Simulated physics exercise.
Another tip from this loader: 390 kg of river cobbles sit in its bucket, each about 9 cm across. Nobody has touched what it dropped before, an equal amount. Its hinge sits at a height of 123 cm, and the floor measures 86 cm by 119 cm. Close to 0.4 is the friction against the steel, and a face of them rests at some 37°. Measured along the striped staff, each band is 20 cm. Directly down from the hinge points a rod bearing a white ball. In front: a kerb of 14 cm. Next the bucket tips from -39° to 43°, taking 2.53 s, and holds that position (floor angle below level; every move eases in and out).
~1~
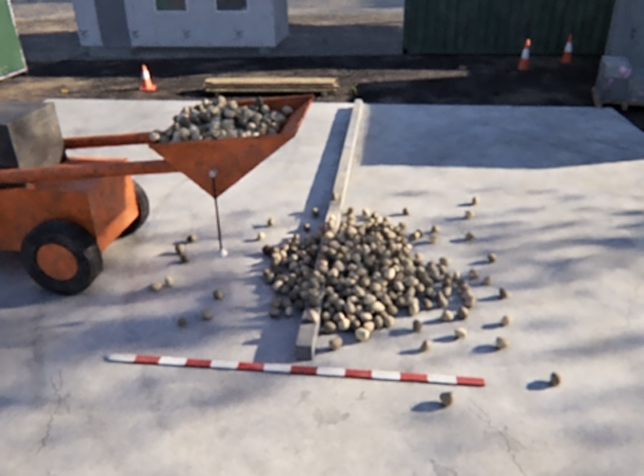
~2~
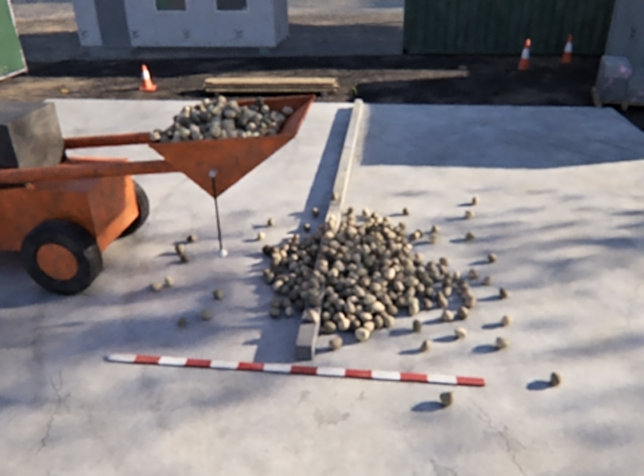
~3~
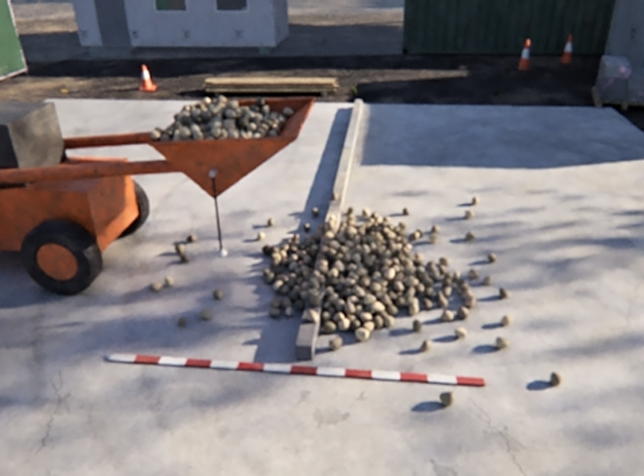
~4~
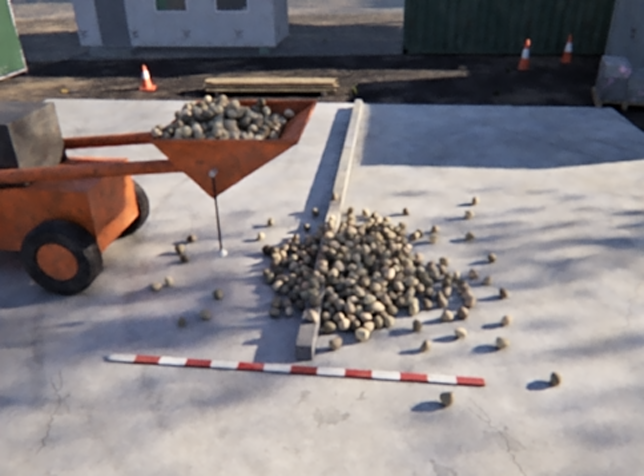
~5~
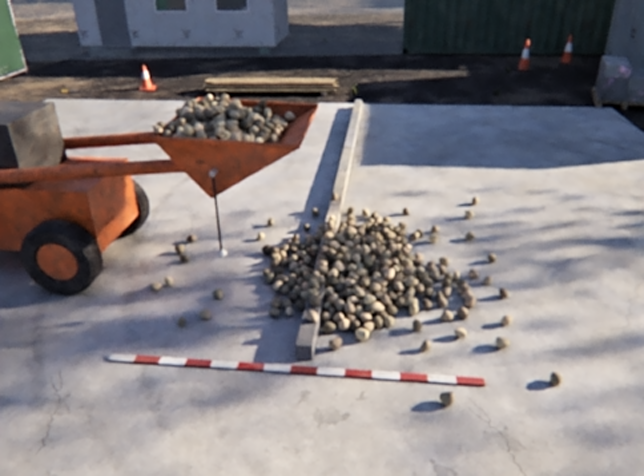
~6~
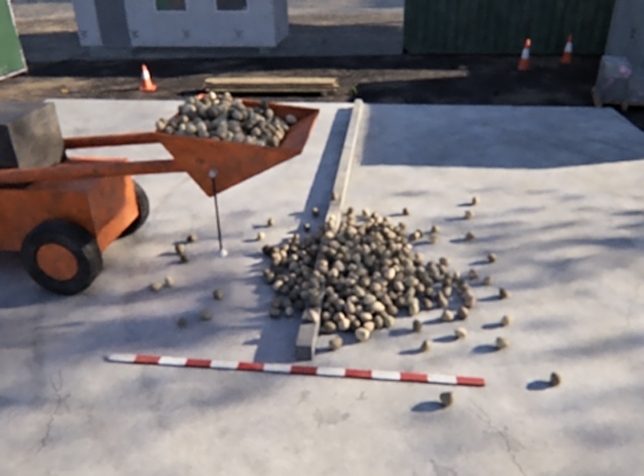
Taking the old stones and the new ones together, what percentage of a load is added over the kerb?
About 45 per cent.
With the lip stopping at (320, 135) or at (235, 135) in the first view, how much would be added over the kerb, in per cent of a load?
First place: Roughly 85 %; second place: Roughly 0 %.
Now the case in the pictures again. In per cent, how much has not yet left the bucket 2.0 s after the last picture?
About 5 per cent is held.
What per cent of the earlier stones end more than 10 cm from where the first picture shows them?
The answer is about 10 per cent.
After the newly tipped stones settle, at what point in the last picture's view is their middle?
In the last view, somewhere near (319, 257).
Then, 1.3 s after the last picture the floor is at 30°; in per cent of one load, 85 in the bucket, 36 on this side of the kerb, 81 over the kerb; the foremost stones are at (495, 276).
Then, 2.0 s after the last picture the floor is at 43°; in per cent of one load, 3 in the bucket, 79 on this side of the kerb, 119 over the kerb; the foremost stones are at (495, 276).
Then, 2.4 s after the last picture the floor is at 43°; in per cent of one load, 0 in the bucket, 77 on this side of the kerb, 125 over the kerb; the foremost stones are at (495, 276).
Then, 5.1 s after the last picture the floor is at 43°; in per cent of one load, 0 in the bucket, 77 on this side of the kerb, 125 over the kerb; the foremost stones are at (495, 276). Net gain over the kerb, 45.
